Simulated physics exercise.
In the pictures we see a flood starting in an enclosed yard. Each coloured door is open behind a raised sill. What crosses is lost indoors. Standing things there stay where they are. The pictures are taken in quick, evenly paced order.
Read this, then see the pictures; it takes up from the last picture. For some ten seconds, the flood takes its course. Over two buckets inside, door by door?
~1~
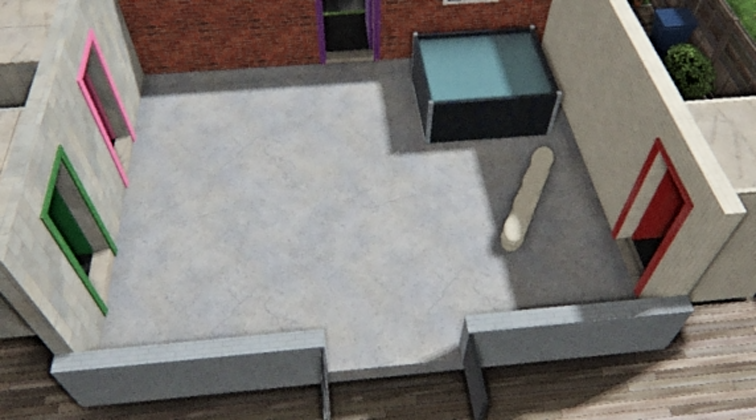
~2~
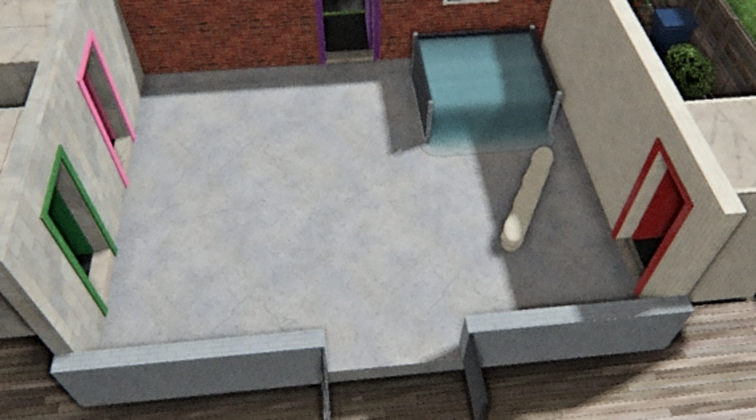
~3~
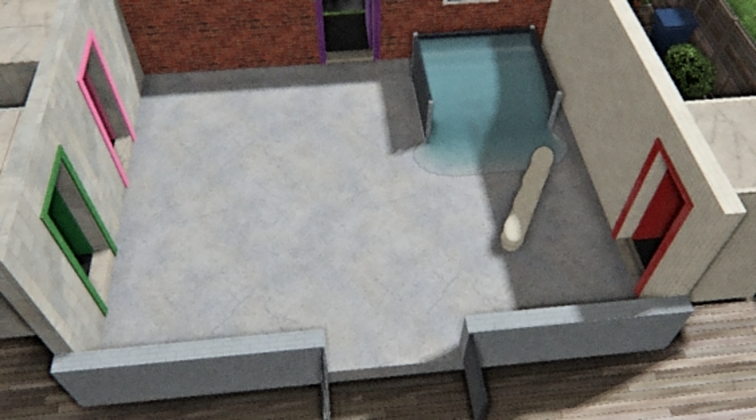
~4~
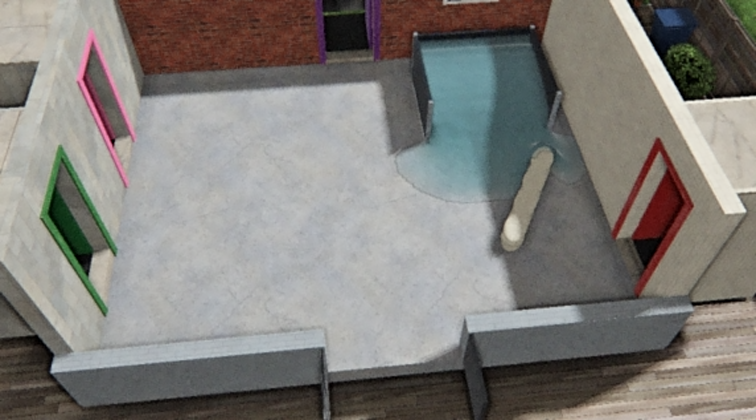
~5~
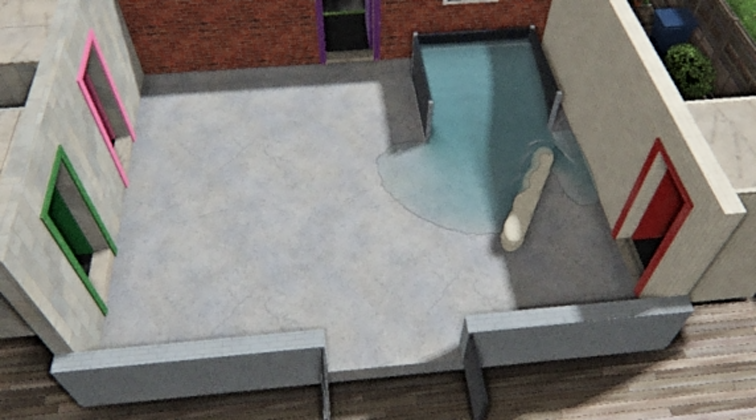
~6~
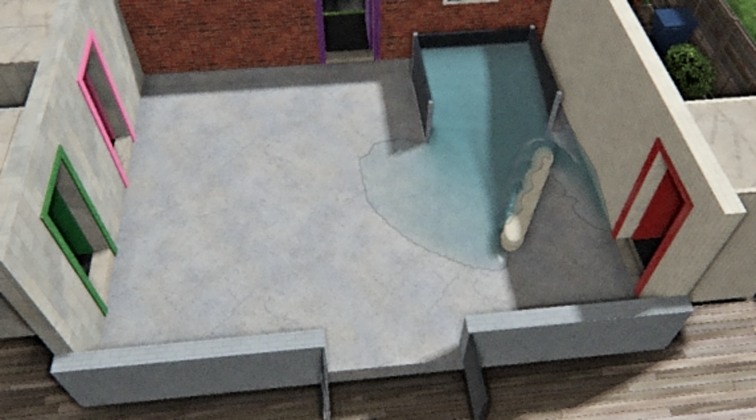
Result: The green door will most likely not exceed two buckets; the red door will most likely exceed two buckets; the purple door will most likely not exceed two buckets; the pink door will most likely not exceed two buckets.
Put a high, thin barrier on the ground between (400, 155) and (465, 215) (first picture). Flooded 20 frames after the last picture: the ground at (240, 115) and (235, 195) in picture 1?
As listed: No water, free of water.
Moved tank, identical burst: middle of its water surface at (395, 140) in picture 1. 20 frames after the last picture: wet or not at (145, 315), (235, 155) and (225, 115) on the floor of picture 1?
Points in turn: Inundated; not reached; not reached.
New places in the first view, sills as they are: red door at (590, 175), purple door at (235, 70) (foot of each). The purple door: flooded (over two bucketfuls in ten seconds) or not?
Purple door: Falls short.
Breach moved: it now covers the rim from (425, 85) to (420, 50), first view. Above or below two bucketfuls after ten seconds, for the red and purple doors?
Result: Red gets flooded, purple gets flooded.
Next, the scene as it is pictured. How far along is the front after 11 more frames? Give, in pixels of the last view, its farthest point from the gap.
Look around (262, 361).
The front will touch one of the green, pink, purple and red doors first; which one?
The one in red is the one.
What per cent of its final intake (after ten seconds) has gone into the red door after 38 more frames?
Near 65 %, I'd say.
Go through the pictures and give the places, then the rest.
The first frame shows the tank at (484, 67) is whole and still.
In the second frame, the front is at (424, 144), out from the gap at (490, 126).
In the third frame, water pours out at (490, 126) and has run to (425, 165).
In the fourth frame, water pours out at (489, 128) and has run to (404, 170).
In the fifth frame, the front is at (597, 198), out from the gap at (489, 128).
In the sixth frame, water pours out at (489, 129) and has run to (490, 264).
A moment on, water covers 30 % of the floor; the green door not reached, the red door wet at the sill, nothing in, the purple door not reached, the pink door not reached.
Next, water covers 40 % of the floor; the green door not reached, the red door wet at the sill, nothing in, the purple door not reached, the pink door not reached.
Then, water covers 55 % of the floor; the green door wet at the sill, nothing in, the red door under two buckets in, the purple door not reached, the pink door not reached.
Later, water covers 75 % of the floor; the green door wet at the sill, nothing in, the red door over two buckets in, the purple door wet at the sill, nothing in, the pink door wet at the sill, nothing in.
In the end, water covers 90 % of the floor; the green door wet at the sill, nothing in, the red door far over two buckets in, the purple door wet at the sill, nothing in, the pink door wet at the sill, nothing in.
